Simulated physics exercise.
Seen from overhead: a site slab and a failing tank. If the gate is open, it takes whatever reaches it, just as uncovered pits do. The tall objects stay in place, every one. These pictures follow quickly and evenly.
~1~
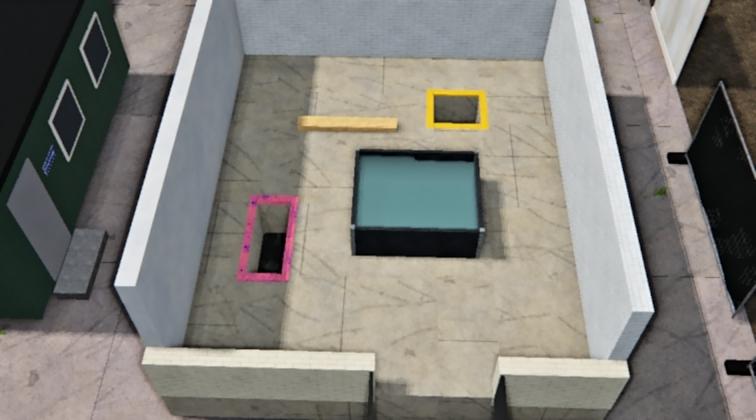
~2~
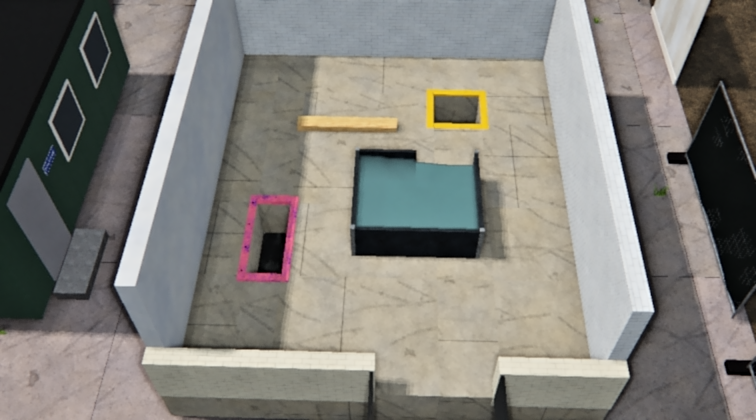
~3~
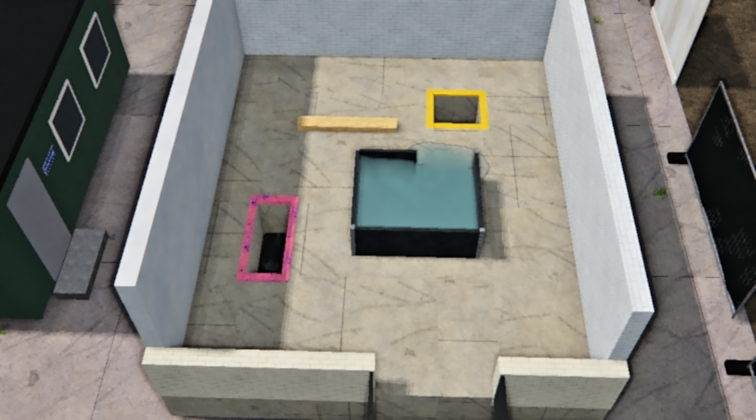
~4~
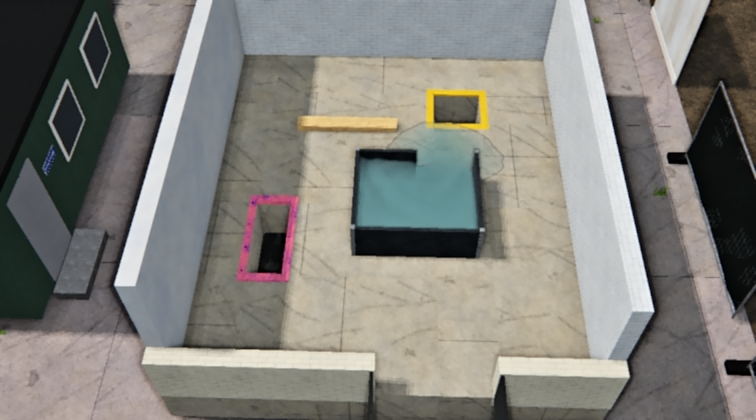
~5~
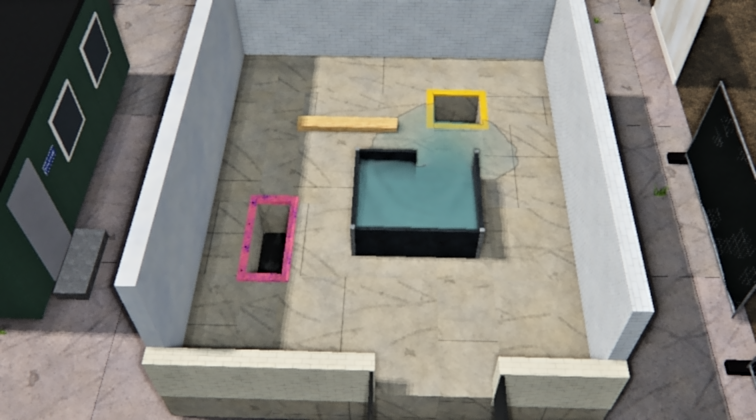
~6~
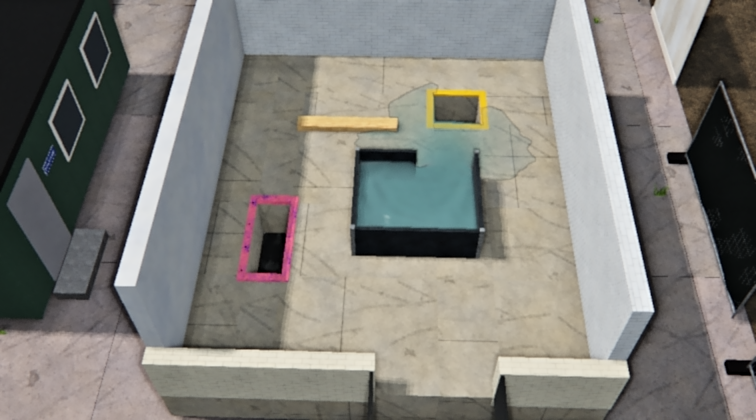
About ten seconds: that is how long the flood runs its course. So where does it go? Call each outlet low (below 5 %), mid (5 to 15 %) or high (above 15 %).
Outlets - gate: Low; pink pit: Low; yellow pit: High.
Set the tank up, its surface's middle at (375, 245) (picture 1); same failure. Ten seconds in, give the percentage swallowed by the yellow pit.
Result, yellow pit: 35 percent after ten seconds.
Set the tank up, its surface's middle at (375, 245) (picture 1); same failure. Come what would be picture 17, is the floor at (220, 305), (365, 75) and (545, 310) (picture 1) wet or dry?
Location one: Bone dry; location two: Soaked; location three: Bone dry.
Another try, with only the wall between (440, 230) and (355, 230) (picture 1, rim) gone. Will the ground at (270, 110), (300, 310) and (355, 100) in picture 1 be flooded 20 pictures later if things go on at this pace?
So the first one is left untouched, the next drenched, and the last left untouched.
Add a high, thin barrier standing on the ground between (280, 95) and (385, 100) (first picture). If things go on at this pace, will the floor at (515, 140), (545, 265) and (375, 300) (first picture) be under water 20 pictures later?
Swamped, untouched, untouched.
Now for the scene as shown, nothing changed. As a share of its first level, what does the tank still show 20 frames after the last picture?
I'd put it near 34 per cent.
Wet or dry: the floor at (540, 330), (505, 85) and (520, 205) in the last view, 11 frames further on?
Taking them as listed, I'd call them high and dry, soaked through and high and dry.
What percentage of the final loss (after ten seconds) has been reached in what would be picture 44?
I'd put it near 85 in a hundred.
A moment on, water covers 20 % of the floor; the gate 0 %, the pink pit 0 %, the yellow pit 10 %.
Next, water covers 25 % of the floor; the gate 0 %, the pink pit 0 %, the yellow pit 19 %.
Then, water covers 35 % of the floor; the gate 0 %, the pink pit 0 %, the yellow pit 28 %.
Later, water covers 45 % of the floor; the gate 0 %, the pink pit 0 %, the yellow pit 40 %.
In the end, water covers 55 % of the floor; the gate 0 %, the pink pit 0 %, the yellow pit 48 %.
